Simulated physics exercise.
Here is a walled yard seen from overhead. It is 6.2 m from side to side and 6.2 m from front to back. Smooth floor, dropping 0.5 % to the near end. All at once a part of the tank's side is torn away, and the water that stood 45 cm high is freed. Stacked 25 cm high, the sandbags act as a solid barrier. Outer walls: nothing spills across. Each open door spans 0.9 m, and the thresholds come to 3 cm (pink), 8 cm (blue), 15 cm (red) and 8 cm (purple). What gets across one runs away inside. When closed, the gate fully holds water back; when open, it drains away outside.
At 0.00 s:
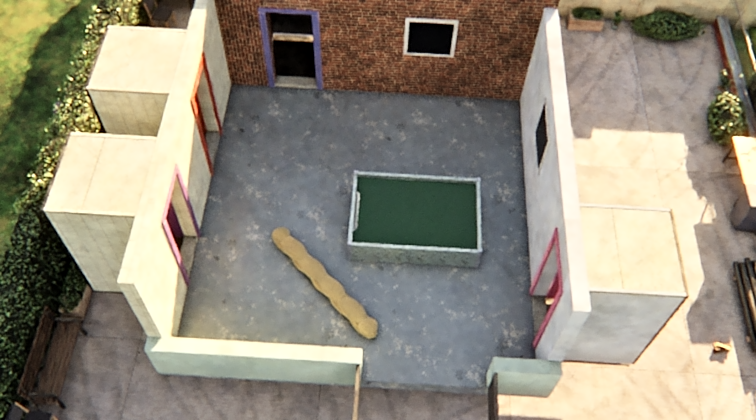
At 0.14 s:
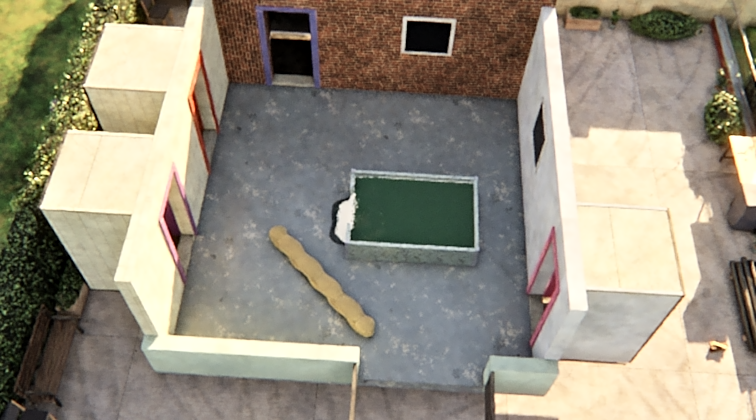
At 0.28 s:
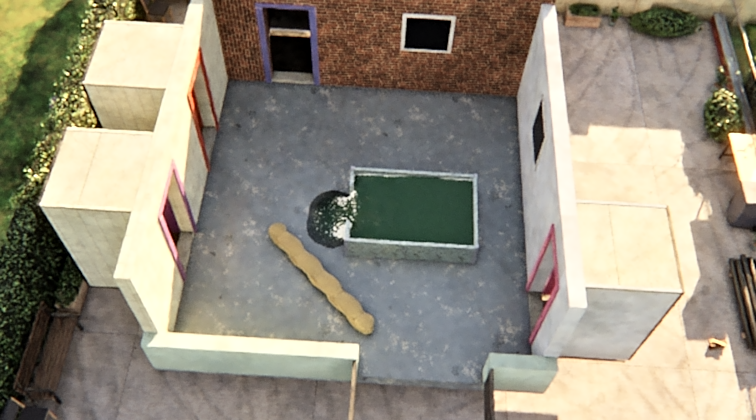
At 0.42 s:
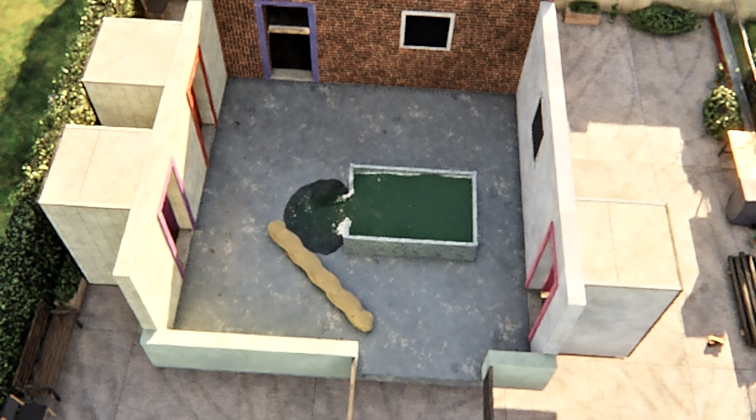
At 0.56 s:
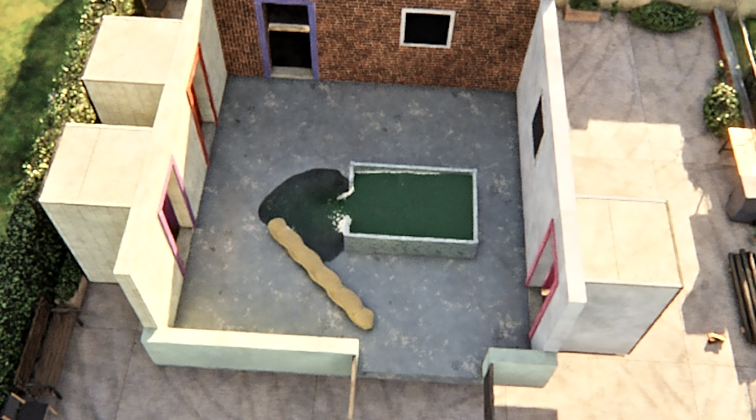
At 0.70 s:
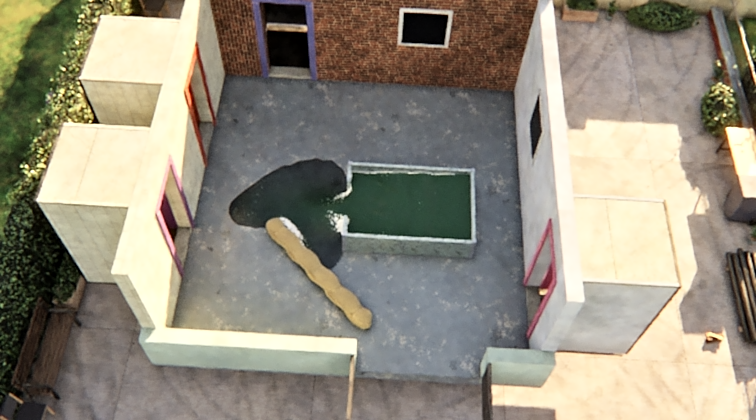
In a walled yard with a brick back wall, a rectangular tank of green water stands still beside a diagonal row of sandbags. The tank's left side opens and white, foaming water bursts out, then spreads leftward in a widening dark pool that reaches the sandbags and stretches past their upper end.
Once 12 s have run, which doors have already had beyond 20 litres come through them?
Outcome: Pink door: Beneath the limit; blue door: Beneath the limit; red door: Beneath the limit; purple door: Beneath the limit.
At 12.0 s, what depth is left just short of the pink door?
Around 4.5 cm deep.
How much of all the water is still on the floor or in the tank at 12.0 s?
Near 94 in a hundred is still there.
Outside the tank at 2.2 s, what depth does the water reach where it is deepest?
Max around 26 cm.
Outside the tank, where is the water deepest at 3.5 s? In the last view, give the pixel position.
Close to (224, 81).
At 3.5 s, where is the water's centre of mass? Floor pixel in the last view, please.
Near (332, 199).
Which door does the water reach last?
The pink door is last.
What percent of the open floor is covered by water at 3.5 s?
Around 35 per cent.
After 1.4 s water covers 15 % of the floor and is deepest (26 cm) near (290, 233); pink door not reached, blue door not reached, red door not reached, purple door not reached.
After 2.2 s water covers 25 % of the floor and is deepest (26 cm) near (290, 233); pink door not reached, blue door not reached, red door 16 cm at the sill, 0 L in, purple door 6 cm at the sill, 0 L in.
After 3.5 s water covers 35 % of the floor and is deepest (23 cm) near (224, 81); pink door not reached, blue door 6 cm at the sill, 0 L in, red door 15 cm at the sill, 4 L in, purple door 6 cm at the sill, 0 L in.
After 7.0 s water covers 75 % of the floor and is deepest (11 cm) near (290, 233); pink door 3 cm at the sill, 0 L in, blue door 8 cm at the sill, 6 L in, red door 9 cm at the sill, 5 L in, purple door 4 cm at the sill, 0 L in.
After 12.0 s water covers 90 % of the floor and is deepest (6 cm) near (274, 352); pink door 5 cm at the sill, 1 L in, blue door 4 cm at the sill, 6 L in, red door 5 cm at the sill, 5 L in, purple door 3 cm at the sill, 0 L in.
